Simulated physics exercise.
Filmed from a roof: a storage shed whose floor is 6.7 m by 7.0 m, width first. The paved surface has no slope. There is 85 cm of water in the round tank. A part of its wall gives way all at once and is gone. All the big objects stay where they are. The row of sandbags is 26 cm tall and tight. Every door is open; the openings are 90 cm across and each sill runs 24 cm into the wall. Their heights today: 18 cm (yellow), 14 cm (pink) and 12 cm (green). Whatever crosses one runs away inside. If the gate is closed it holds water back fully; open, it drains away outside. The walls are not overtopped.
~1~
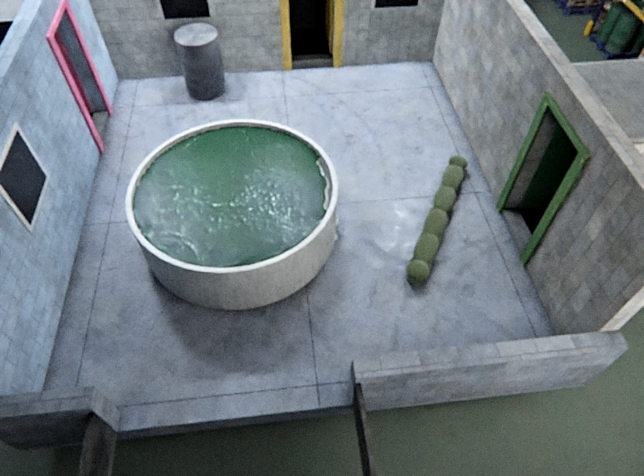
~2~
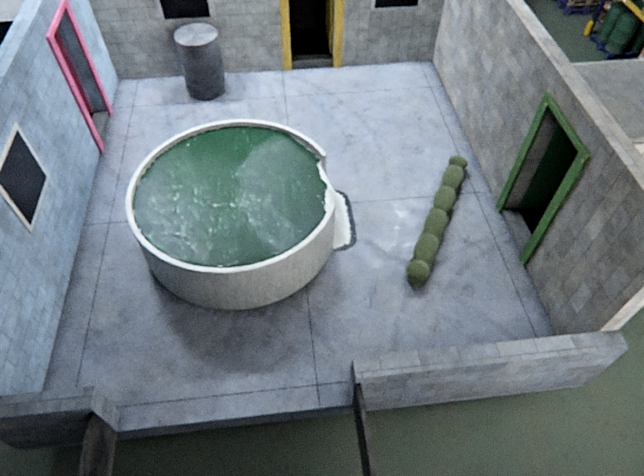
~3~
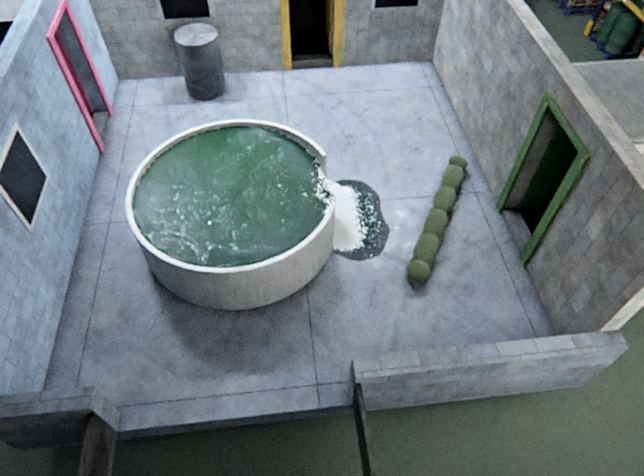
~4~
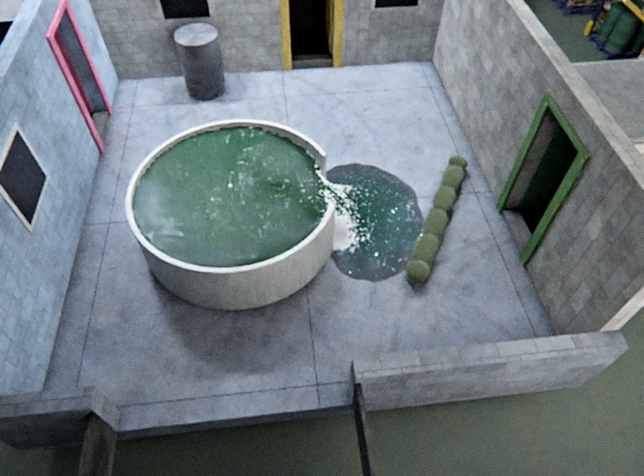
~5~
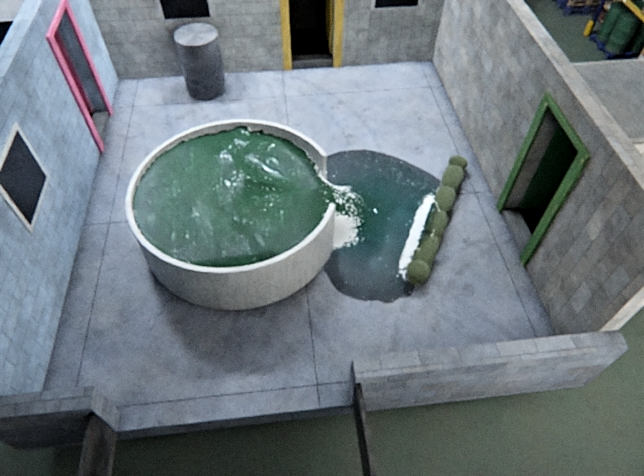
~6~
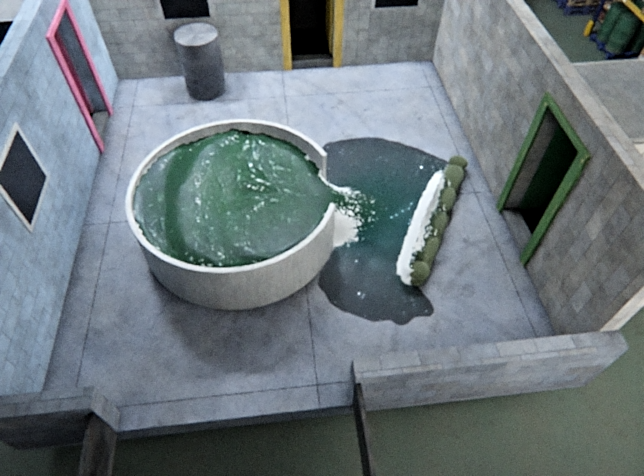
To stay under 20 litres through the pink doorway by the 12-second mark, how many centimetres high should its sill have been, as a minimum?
Some 8 cm above the ground.
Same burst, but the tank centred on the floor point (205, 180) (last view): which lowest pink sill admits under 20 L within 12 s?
About 17 cm.
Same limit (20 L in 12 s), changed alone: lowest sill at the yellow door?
About 12.5 cm at yellow.
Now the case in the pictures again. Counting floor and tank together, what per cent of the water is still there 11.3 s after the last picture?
Roughly 84 in a hundred.
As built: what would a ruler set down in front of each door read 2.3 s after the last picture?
Depths in cm: Yellow 7, pink 0, green 15.
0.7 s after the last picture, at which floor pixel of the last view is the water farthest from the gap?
Near (449, 100).
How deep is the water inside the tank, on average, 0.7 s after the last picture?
Roughly 66 cm on average.
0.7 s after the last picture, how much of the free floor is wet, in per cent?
About 25 per cent.
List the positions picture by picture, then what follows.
In the first picture, still water, 85 cm deep, in the round tank at (234, 190); the pink door at (85, 85) is dry.
In the second picture, the front is at (346, 203), 0.3 m from the gap at (331, 204); 0.3 m2 of floor is wet, 85 cm left at the back.
In the third picture, the gap is at (331, 208), the front 0.8 m out at (383, 234); the back of the round tank holds 85 cm.
In the fourth picture, water pours out at (331, 209) and has run 1.5 m, to (423, 228); about 8 cm deep outside, 85 cm at the back.
In the fifth picture, the gap is at (331, 208), the front 2.0 m out at (438, 185); the back of the round tank holds 85 cm.
In the sixth picture, water pours out at (331, 208) and has run 2.3 m, to (444, 164); about 5 cm deep outside, 84 cm at the back; the pink door at (85, 85), 4.7 m from the gap, is still 4.1 m from the nearest water.
Then, 0.7 s after the last picture water covers 25 % of the floor, deepest (50 cm) near (417, 231); it has not reached the pink door.
Then, 2.3 s after the last picture water covers 50 % of the floor, deepest (46 cm) near (417, 66); it has not reached the pink door.
Then, 11.3 s after the last picture water covers 95 % of the floor, deepest (18 cm) near (222, 160); 8 cm at the pink door, 0 litres in over its 14 cm sill.
At the pink door as built, the water peaked near 13 cm, 7.9 s after the last picture.
With a sill of 7 cm, 36 litres would have come in within the 12 s; with 9.5 cm, 8 litres. So under 20 litres takes about 8 cm.
